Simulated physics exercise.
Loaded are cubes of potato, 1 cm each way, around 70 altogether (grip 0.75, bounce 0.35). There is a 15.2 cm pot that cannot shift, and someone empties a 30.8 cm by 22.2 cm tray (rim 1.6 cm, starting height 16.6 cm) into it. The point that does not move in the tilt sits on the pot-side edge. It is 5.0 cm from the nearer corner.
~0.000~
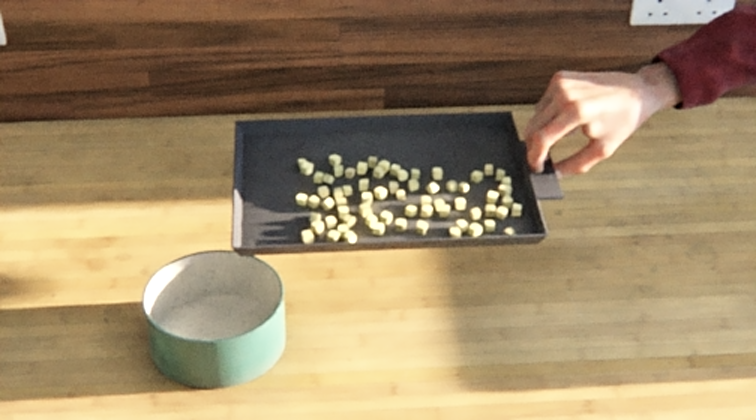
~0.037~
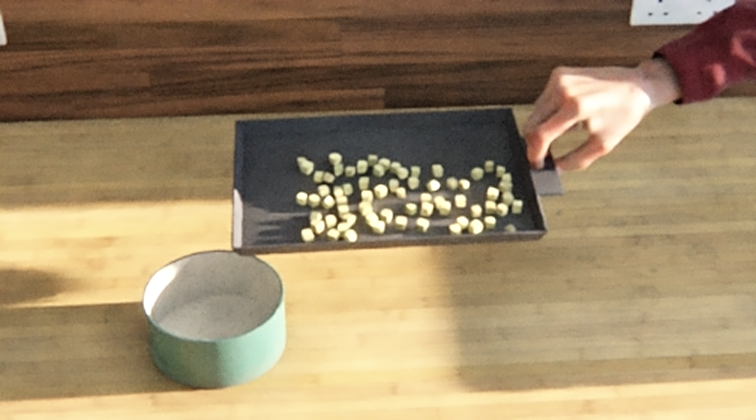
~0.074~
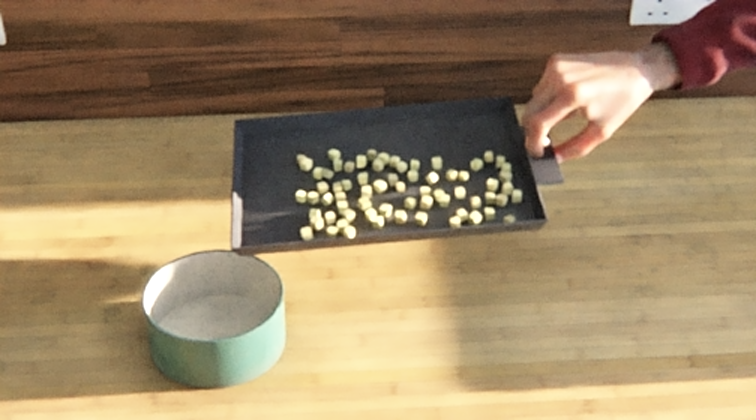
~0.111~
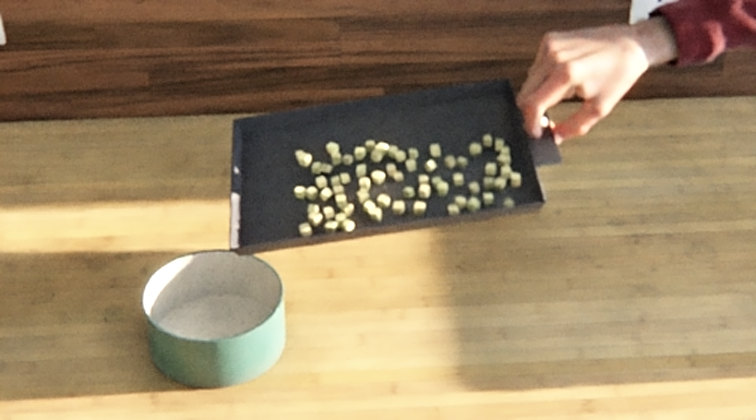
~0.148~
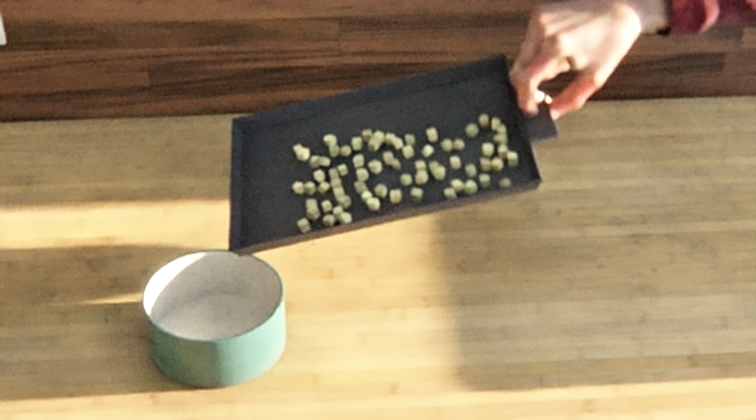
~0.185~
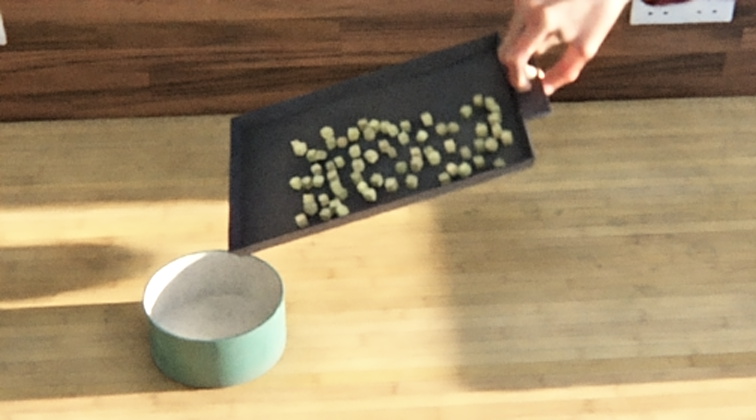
On a wooden worktop, a hand in a dark red sleeve raised the right end of a dark tray of small pale cubes, tilting it down leftward, its left edge staying beside a green pot.
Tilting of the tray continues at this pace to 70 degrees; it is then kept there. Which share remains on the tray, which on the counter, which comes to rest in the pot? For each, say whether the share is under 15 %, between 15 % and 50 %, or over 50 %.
Result: Tray: A slight amount; counter: A notable amount; pot: The main share.
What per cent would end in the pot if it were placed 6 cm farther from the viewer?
About 30 %.
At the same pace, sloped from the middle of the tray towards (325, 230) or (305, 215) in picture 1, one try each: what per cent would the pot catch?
That would be close to 20 per cent and then close to 30 per cent.
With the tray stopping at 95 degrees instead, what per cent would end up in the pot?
Share in the pot: Around 70 %.
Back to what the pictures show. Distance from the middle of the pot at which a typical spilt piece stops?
About 26 cm.
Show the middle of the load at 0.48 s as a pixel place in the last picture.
Roughly pixel (277, 132).
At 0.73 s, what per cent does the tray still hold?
About 5% of the load.
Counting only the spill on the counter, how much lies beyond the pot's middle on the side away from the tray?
Estimate: Roughly 100 per cent of the pieces.
After 0.36 s, tilt 45 degrees; the tray holds 100 %, the pot 0 %.
After 0.48 s, tilt 63 degrees; the tray holds 100 %, the pot 0 %.
After 0.73 s, tilt 70 degrees; the tray holds 5 %, the pot 60 %.
By 2.1 s all is still; tray 5 %, counter 25 %, pot 70 %.
